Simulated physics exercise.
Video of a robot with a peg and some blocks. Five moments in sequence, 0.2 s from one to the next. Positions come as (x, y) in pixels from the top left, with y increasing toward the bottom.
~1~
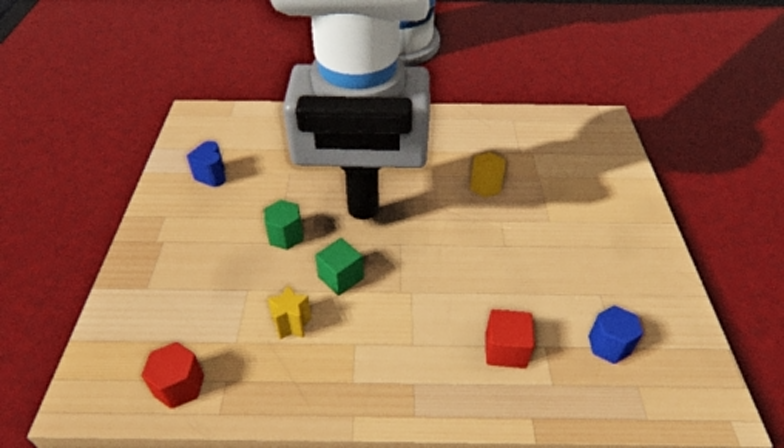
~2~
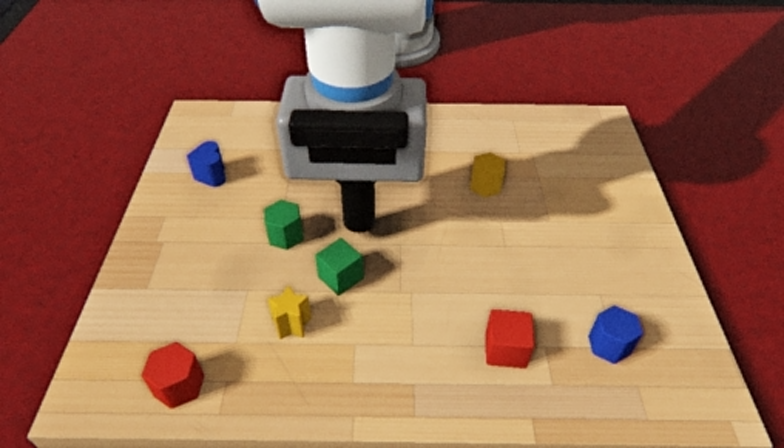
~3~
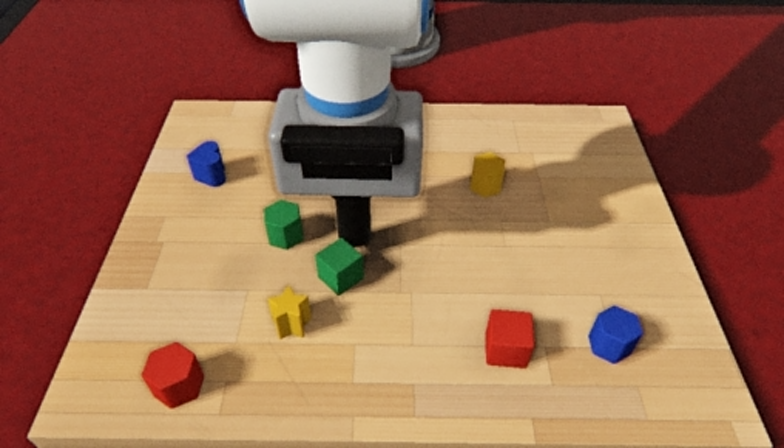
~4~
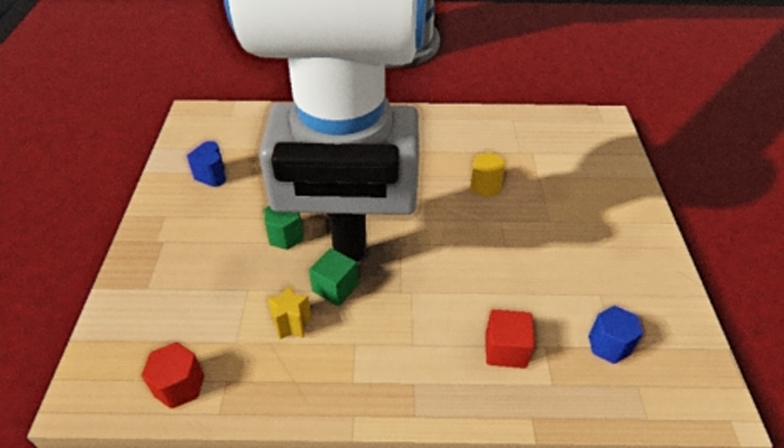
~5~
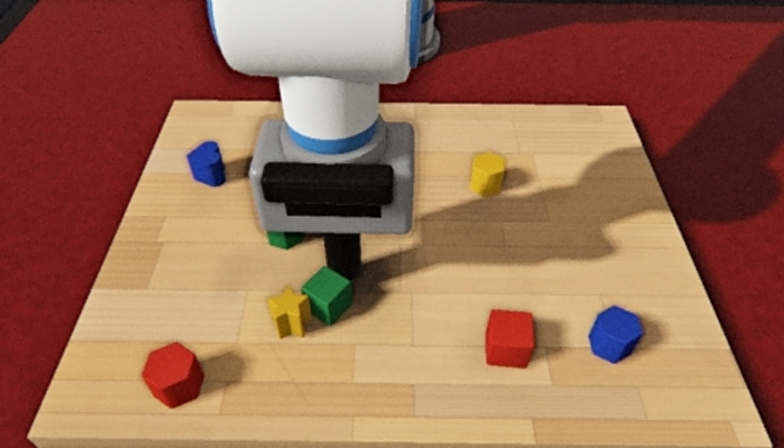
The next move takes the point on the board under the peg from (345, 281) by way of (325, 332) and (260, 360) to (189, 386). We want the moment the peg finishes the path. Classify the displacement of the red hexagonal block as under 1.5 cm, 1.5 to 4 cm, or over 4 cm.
By the end of the path, it will have gone between 1.5 and 4 cm.
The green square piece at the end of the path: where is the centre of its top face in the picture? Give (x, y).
Expect it around (279, 366).
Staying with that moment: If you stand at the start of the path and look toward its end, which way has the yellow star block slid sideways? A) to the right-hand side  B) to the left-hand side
I choose A.
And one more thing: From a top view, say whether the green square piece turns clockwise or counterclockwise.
Counter-clockwise, from overhead.
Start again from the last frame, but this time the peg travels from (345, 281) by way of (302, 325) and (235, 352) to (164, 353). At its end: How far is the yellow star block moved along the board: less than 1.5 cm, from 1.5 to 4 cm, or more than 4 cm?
It goes a long way, over 4 cm.
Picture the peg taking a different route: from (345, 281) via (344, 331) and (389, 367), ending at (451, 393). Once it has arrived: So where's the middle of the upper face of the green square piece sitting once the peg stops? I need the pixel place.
It comes to (311, 335).
On the path given first. One third of the way, peg (322, 321); yellow star block (274, 318), turned 90° clockwise; green square piece (303, 341).
Two thirds of the way, peg (257, 349); yellow star block (226, 323); green square piece (279, 366), turned 60° anticlockwise.
At the end, peg (184, 375); red hexagonal block (130, 378); green hexagonal block in place; yellow star block (206, 325), turned 210° clockwise; green square piece (279, 366), turned 60° anticlockwise.
